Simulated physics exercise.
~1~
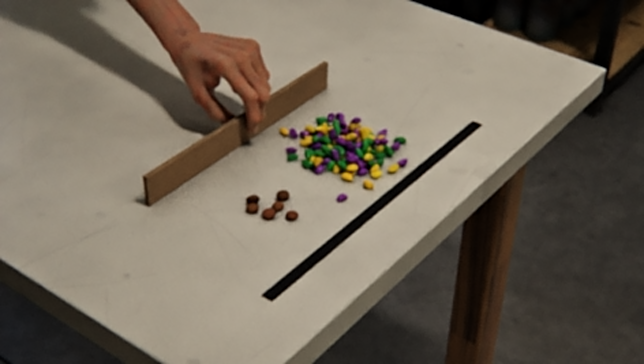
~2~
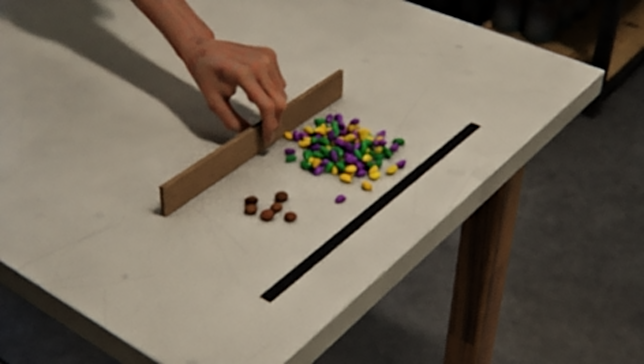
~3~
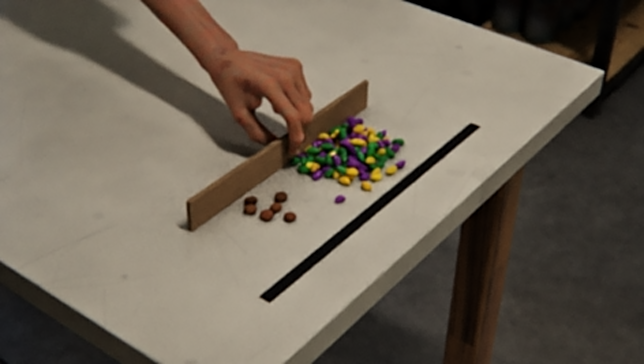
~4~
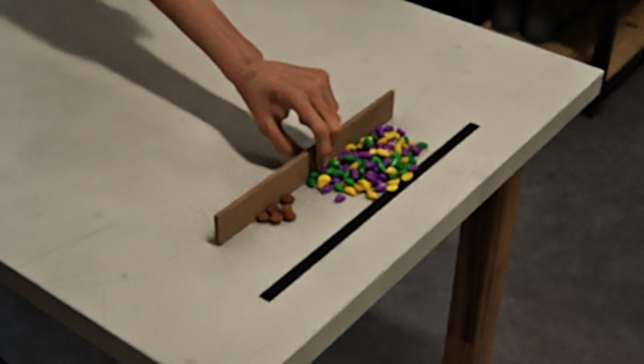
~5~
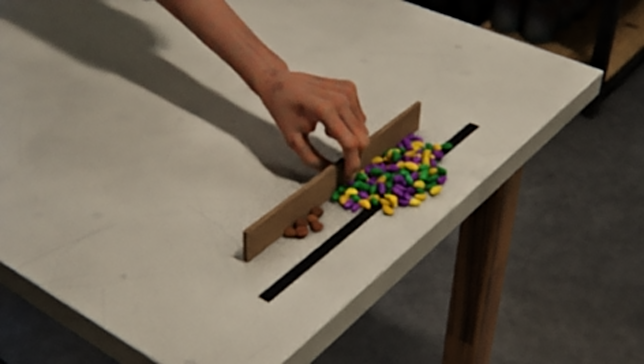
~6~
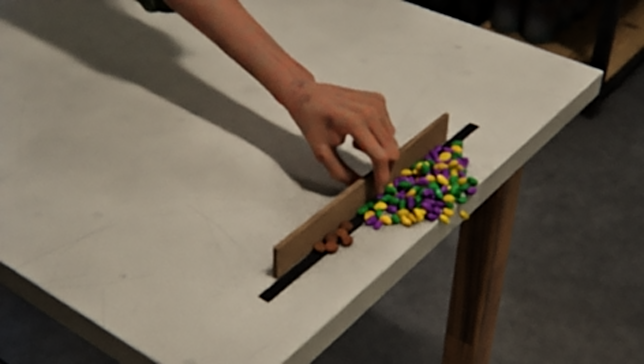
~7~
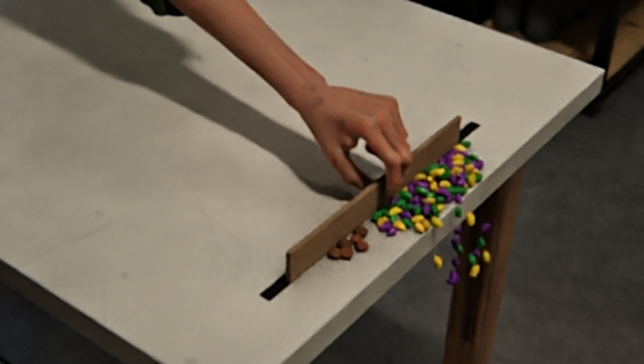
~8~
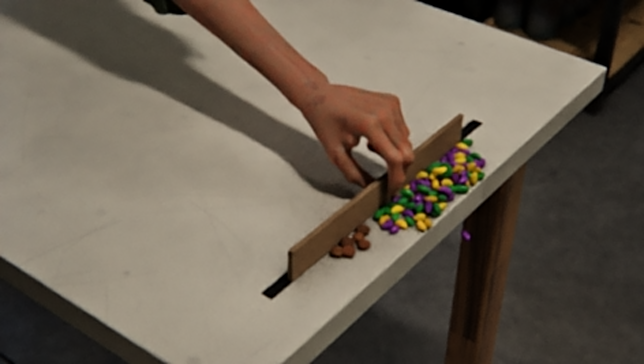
On a white table, a hand pushes colourful and brown pieces with card, spilling some colourful ones.
